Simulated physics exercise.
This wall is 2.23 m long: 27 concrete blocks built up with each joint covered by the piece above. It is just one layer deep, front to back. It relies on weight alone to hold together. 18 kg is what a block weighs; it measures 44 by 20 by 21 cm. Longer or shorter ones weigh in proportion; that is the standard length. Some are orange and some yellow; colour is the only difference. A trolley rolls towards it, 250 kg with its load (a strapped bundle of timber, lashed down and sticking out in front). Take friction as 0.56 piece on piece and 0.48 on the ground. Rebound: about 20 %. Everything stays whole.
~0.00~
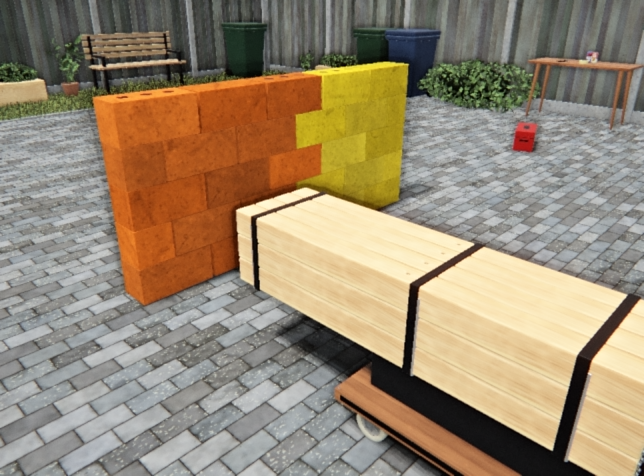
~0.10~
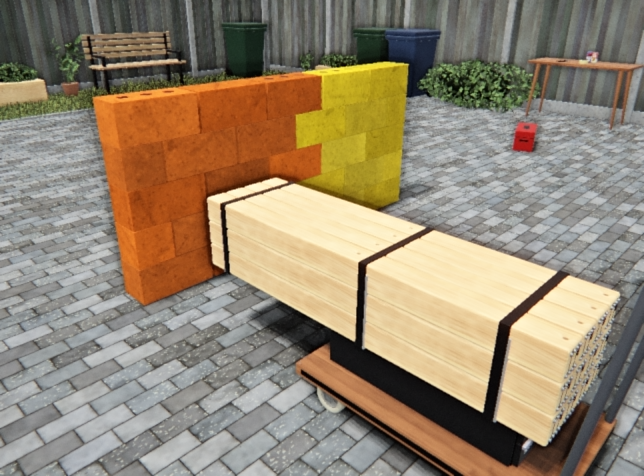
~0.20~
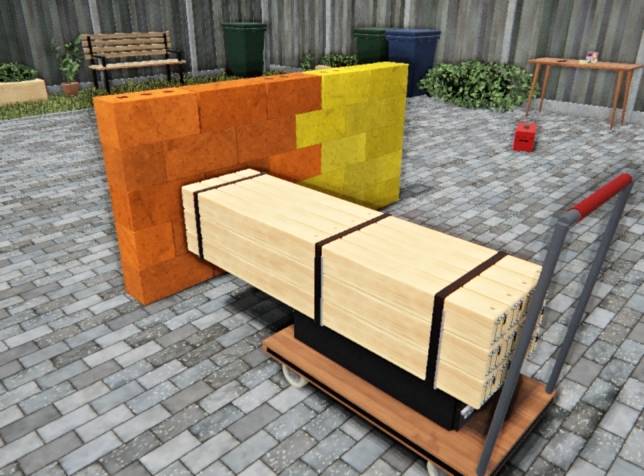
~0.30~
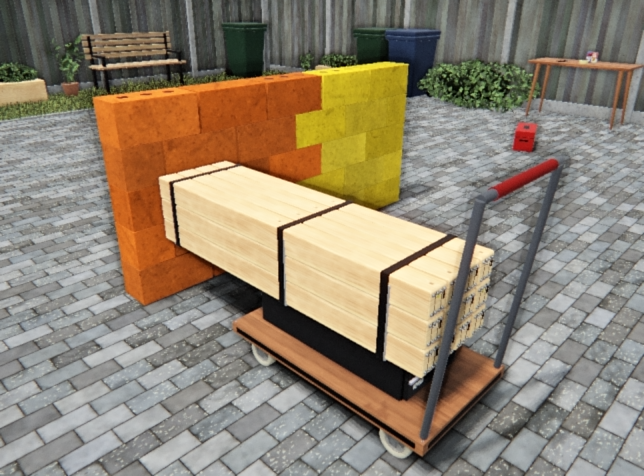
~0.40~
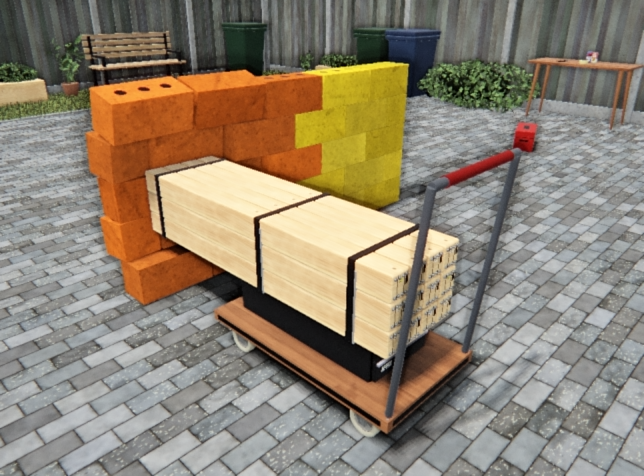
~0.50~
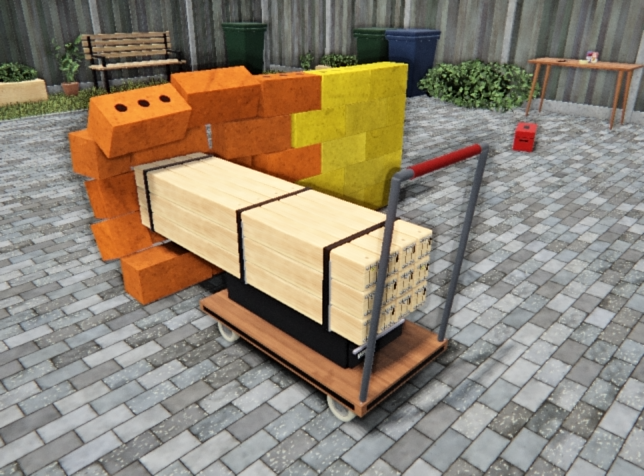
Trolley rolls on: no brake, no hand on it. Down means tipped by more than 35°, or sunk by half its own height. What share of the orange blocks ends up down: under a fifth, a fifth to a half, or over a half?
Over a half.
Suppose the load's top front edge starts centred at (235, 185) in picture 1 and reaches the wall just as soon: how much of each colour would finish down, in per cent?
Down at the end: Orange 70 per cent, yellow 0 per cent.
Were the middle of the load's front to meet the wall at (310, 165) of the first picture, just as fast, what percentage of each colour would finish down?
Then orange 50, yellow 80 per cent.
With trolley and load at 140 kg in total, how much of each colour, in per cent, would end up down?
Result: Orange 70, yellow 0 %.
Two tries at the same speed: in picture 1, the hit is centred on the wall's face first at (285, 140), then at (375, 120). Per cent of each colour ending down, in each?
For orange it's 50 then 10 per cent, for yellow 20 then 80 per cent.
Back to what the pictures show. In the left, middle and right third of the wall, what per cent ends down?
Left third 80 per cent, middle 30 per cent, right 0 per cent.
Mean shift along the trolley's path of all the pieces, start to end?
Mean shift: Around 30 cm.
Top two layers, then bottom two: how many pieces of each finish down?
6 and 2.
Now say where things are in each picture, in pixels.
In the first frame (places mark the middle of the side facing us), load (245, 236) 64 cm short of the wall; top orange block (160, 119); top yellow block (347, 89); nothing disturbed.
The second frame shows load (216, 222) 44 cm short of the wall; top orange block (160, 119).
The third frame shows load (190, 210) 23 cm short of the wall; top orange block (160, 119).
The fourth frame shows load (167, 199) 30 mm short of the wall; top orange block (160, 119).
The fifth frame shows load (153, 192) 11 cm into the wall's line; top orange block (155, 118) leaning 15°; steepest lean 16°, the block at (232, 106); 9 disturbed, none down.
The sixth frame shows load (141, 187) 22 cm into the wall's line; top orange block (152, 133) leaning 34°; top yellow block (347, 89); 10 disturbed, none down.
After 0.64 s, load 36 cm past the wall's line, still rolling; 5 of the 15 orange blocks down (5 of 27 in all colours); top orange block leaning 59°, 12 cm lower.
After 0.96 s, load 65 cm past the wall's line, still rolling; 8 of the 15 orange blocks down (8 of 27 in all colours); top orange block on its side.
After 1.44 s, load 86 cm past the wall's line, still rolling; 10 of the 15 orange blocks down (10 of 27 in all colours); top orange block on its side.
At rest (2.4 s), load 89 cm past the wall's line, stopped; 10 of the 15 orange blocks down (10 of 27 in all colours); top orange block on its side; top yellow block unmoved. That is 67 per cent. As the last picture would show them, middles, top orange block near (83, 133), top yellow block near (336, 87).
